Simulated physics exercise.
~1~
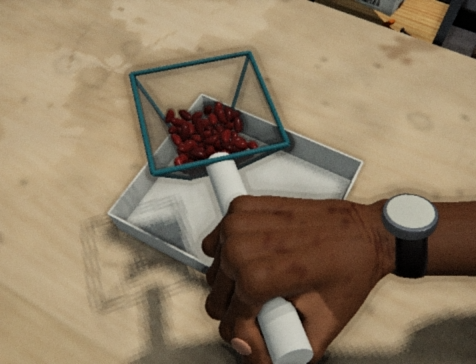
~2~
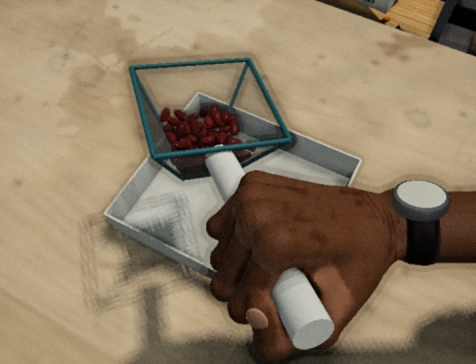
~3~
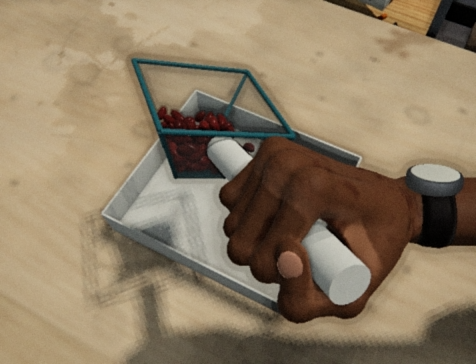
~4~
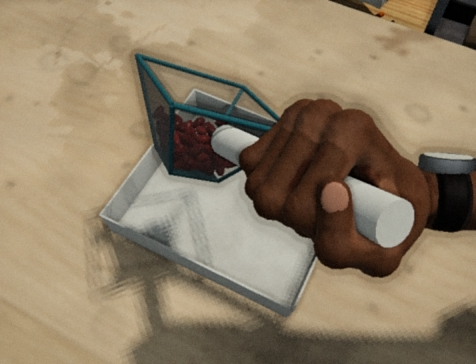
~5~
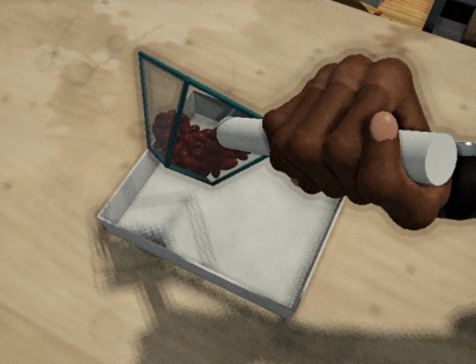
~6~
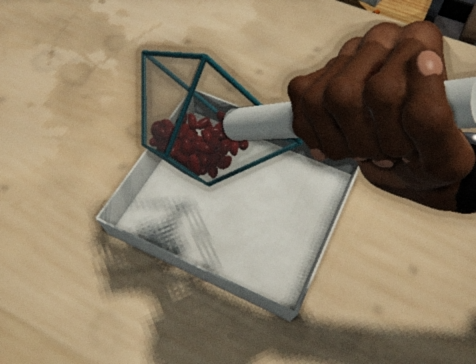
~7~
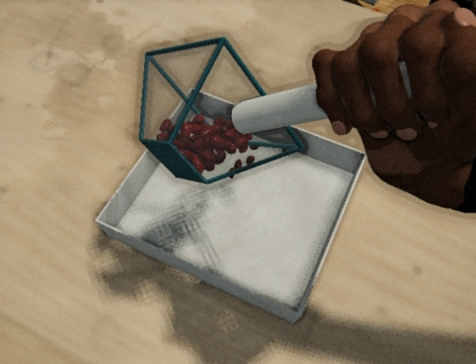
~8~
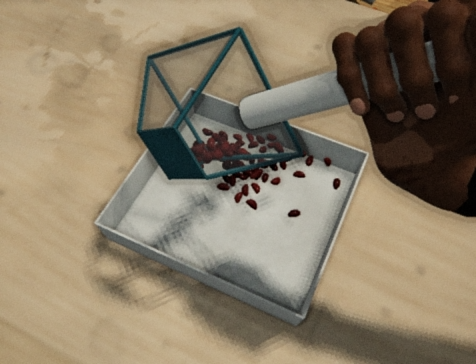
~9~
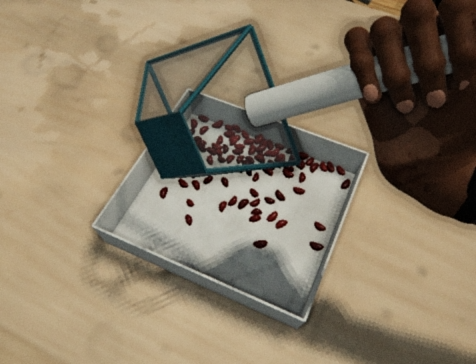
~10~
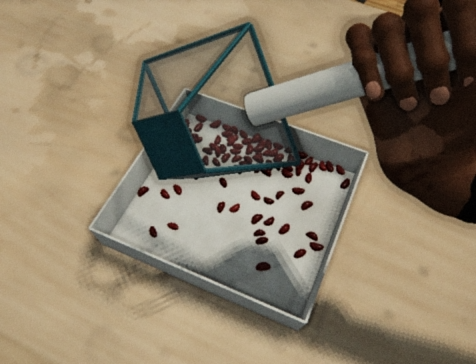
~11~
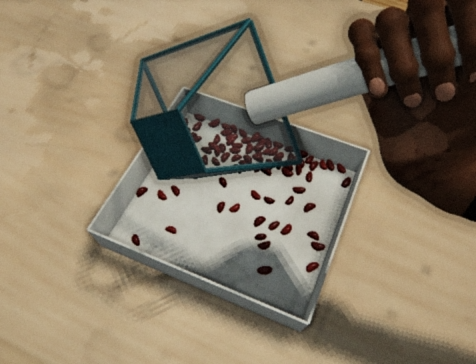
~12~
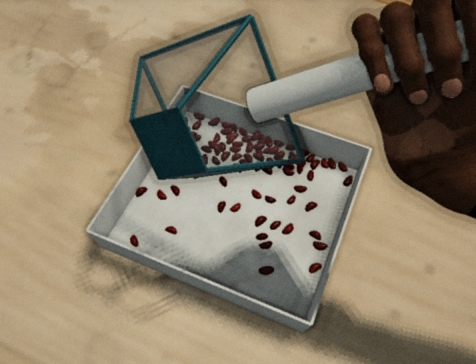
At the start, a hand with a watch on its wrist grips the white handle of a clear, teal-edged scoop of dark red kidney beans above a shallow, pale tray on a wooden table. The hand steadily turns the scoop, and the beans shift against its clear side while staying inside. As the tilt deepens, they slide to the open edge and spill out in a rush, scattering across the tray. The hand then holds the scoop tipped over and still. The last beans settle, loosely spread toward the front and clustered more thickly beneath the emptied scoop.
